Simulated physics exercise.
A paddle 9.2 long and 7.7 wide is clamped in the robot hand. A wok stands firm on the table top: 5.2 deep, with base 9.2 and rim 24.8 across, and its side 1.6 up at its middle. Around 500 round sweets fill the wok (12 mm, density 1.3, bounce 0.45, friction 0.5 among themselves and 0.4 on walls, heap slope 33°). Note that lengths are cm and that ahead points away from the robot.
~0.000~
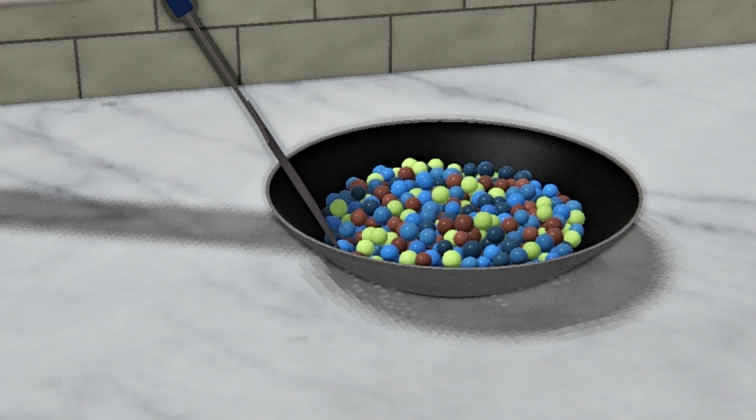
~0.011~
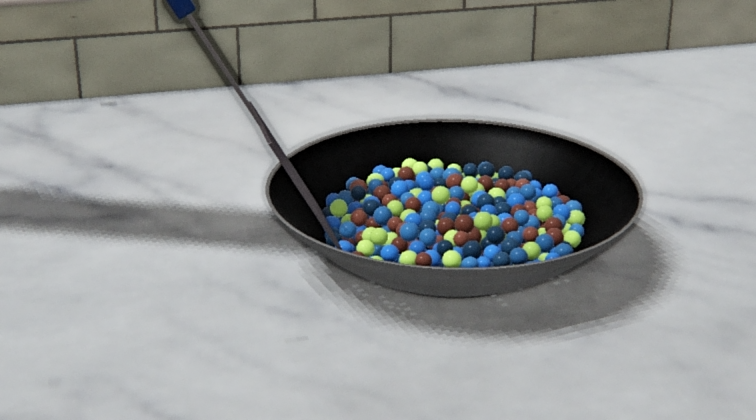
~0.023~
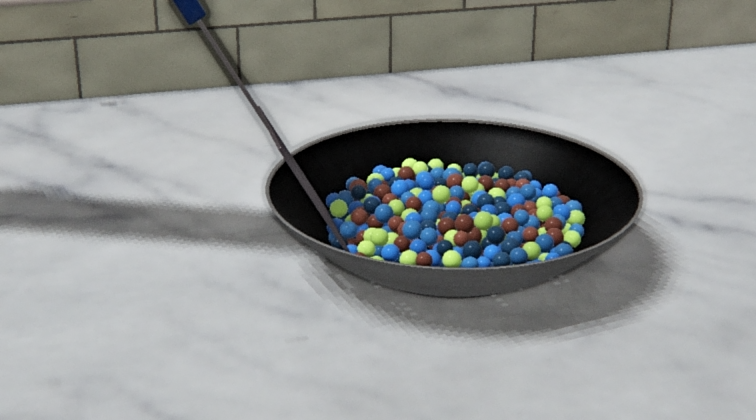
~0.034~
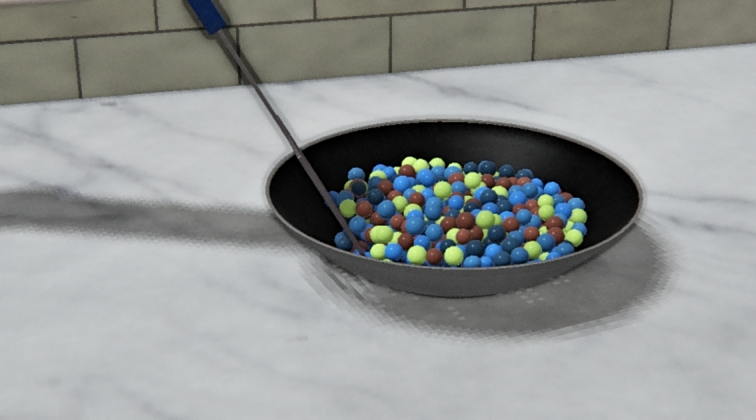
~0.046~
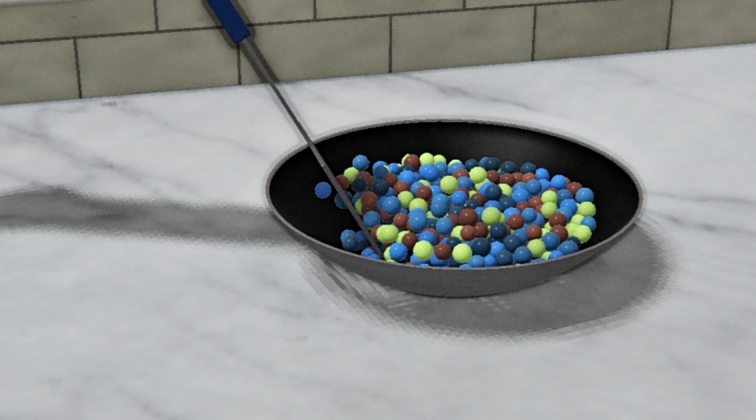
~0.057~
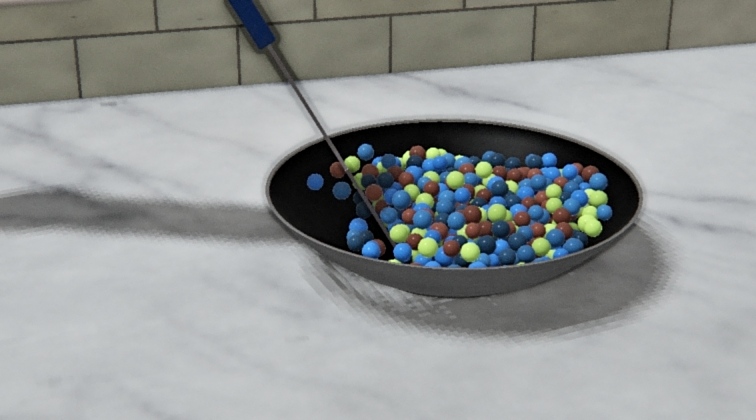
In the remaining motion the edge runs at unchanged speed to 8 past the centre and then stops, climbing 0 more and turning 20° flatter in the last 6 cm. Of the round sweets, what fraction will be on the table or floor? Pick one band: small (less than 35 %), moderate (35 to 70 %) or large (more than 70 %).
Moderate.
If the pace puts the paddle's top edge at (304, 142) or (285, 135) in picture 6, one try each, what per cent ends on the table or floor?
Respectively, some 40 and 30 per cent.
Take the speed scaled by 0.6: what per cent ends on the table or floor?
I'd put it at about 40 per cent.
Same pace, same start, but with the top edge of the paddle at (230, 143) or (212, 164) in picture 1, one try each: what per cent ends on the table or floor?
Roughly 50% and 40%.
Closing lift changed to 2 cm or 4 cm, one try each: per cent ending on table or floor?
It comes to around 55 per cent on the first try and around 55 per cent on the second.
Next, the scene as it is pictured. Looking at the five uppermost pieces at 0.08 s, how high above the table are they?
They are some 7 cm up.
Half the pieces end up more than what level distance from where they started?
Some 15 centimetres.
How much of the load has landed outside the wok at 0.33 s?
Roughly 35 per cent.
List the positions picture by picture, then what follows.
In the first frame, the paddle top edge at (257, 121), sloping 61°; upper third of the load around (445, 209), from x 330 to 575, top at y 165; 496 in the wok.
In the second frame, the paddle top edge at (259, 122), sloping 61°; upper third of the load around (445, 209), from x 330 to 575, top at y 165.
In the third frame, the paddle top edge at (268, 126), sloping 61°; upper third of the load around (446, 209), from x 335 to 575, top at y 165.
In the fourth frame, the paddle top edge at (287, 135), sloping 61°; upper third of the load around (449, 206), from x 330 to 580, top at y 165.
In the fifth frame, the paddle top edge at (310, 143), sloping 61°; upper third of the load around (457, 200), from x 325 to 590, top at y 160.
In the sixth frame, the paddle top edge at (333, 147), sloping 61°; upper third of the load around (465, 192), from x 315 to 605, top at y 150; 496 in the wok.
After 0.08 s, sloping 61°, highest piece 7 above the table; 494 in the wok, 2 on the blade or in flight.
After 0.11 s, sloping 56°, highest piece 9 above the table; 482 in the wok, 14 on the blade or in flight.
After 0.33 s, sloping 41°, highest piece 8 above the table; 247 in the wok, 180 on the table or floor, 69 on the blade or in flight.
After 1.38 s, sloping 41°, highest piece 6 above the table; 250 on the table or floor, 246 in the wok.
In the end, 250 on the table or floor, 246 in the wok. That is 50 % on the table or floor.
